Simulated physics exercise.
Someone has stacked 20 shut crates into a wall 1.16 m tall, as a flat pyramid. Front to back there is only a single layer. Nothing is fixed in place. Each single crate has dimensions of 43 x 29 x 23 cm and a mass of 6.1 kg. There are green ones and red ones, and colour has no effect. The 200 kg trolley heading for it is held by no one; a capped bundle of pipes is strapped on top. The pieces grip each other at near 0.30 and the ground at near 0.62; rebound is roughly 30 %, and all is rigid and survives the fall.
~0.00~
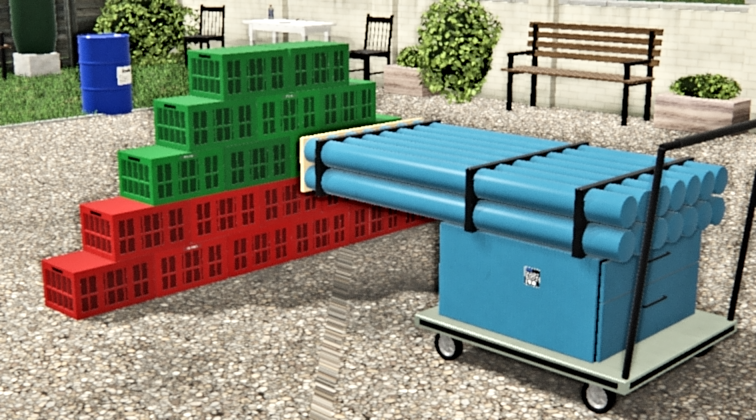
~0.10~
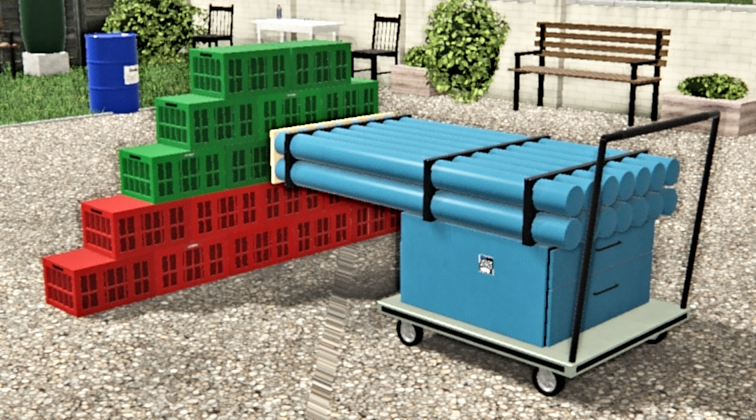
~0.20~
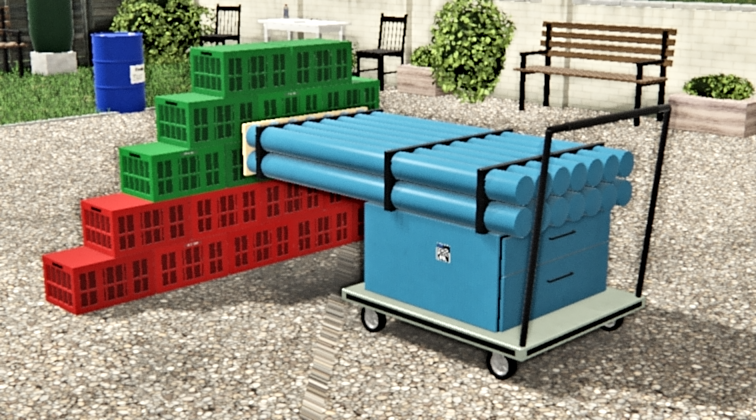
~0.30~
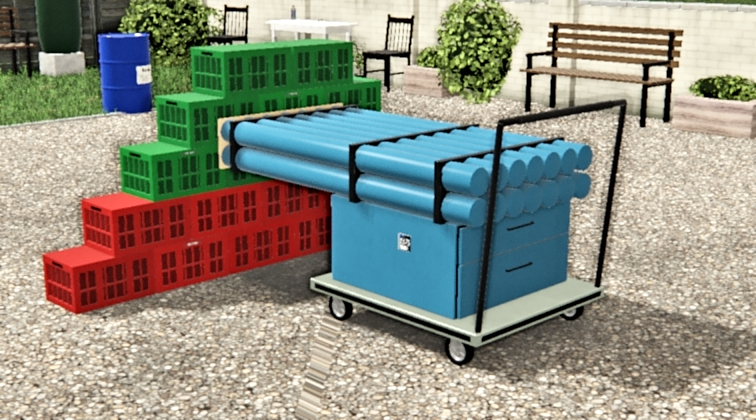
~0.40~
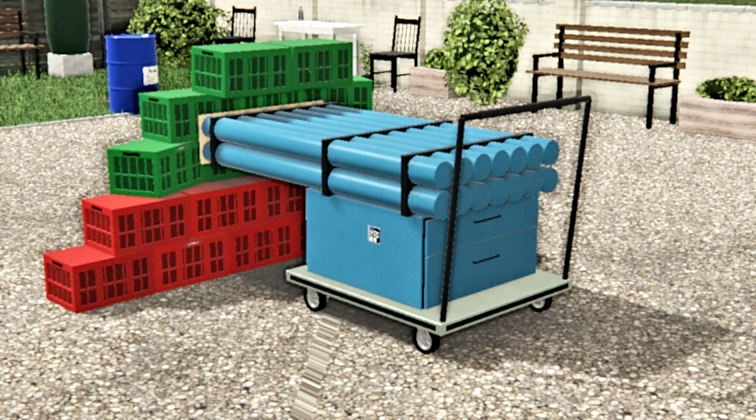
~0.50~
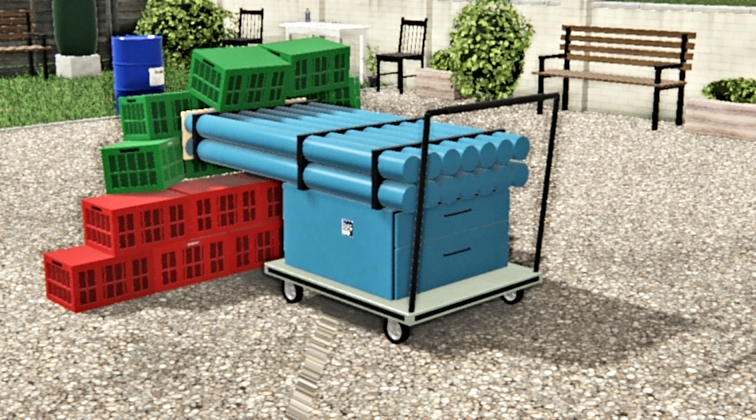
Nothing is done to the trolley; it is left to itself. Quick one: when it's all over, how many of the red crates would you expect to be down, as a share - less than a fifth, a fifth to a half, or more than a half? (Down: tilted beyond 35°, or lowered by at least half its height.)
I'd say less than a fifth.
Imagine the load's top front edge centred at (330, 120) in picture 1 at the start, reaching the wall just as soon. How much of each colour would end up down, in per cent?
Down at the end: Red 0 per cent, green 90 per cent.
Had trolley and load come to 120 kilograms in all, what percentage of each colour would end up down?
The split would be red 0, then green 70 per cent.
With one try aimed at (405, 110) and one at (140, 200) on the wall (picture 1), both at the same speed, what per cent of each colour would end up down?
For red it's 10 then 20 per cent, for green 40 then 70 per cent.
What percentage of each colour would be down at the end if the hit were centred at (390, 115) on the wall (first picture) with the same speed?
Then red ends 0 per cent down and green 70 per cent.
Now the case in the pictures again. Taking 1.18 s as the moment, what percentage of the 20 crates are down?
30 per cent by then.
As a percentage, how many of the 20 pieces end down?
I'd put it at about 30 percent.
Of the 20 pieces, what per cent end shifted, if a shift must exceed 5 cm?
It comes to 80 percent.
After 0.80 s, load 76 cm past the wall's line, still rolling; none of the 11 red crates down (6 of 20 in all colours); top red crate unmoved; top green crate 9 cm lower.
After 1.18 s, load 1.14 m past the wall's line, still rolling; none of the 11 red crates down (6 of 20 in all colours); top red crate 45 cm from its place; top green crate 9 cm lower.
In the end (2.5 s), load 1.37 m past the wall's line, stopped; none of the 11 red crates down (6 of 20 in all colours); top red crate 66 cm from its place; top green crate 9 cm lower. That is 0 per cent. From the last view, middles, top red crate near (217, 174), top green crate near (169, 73).
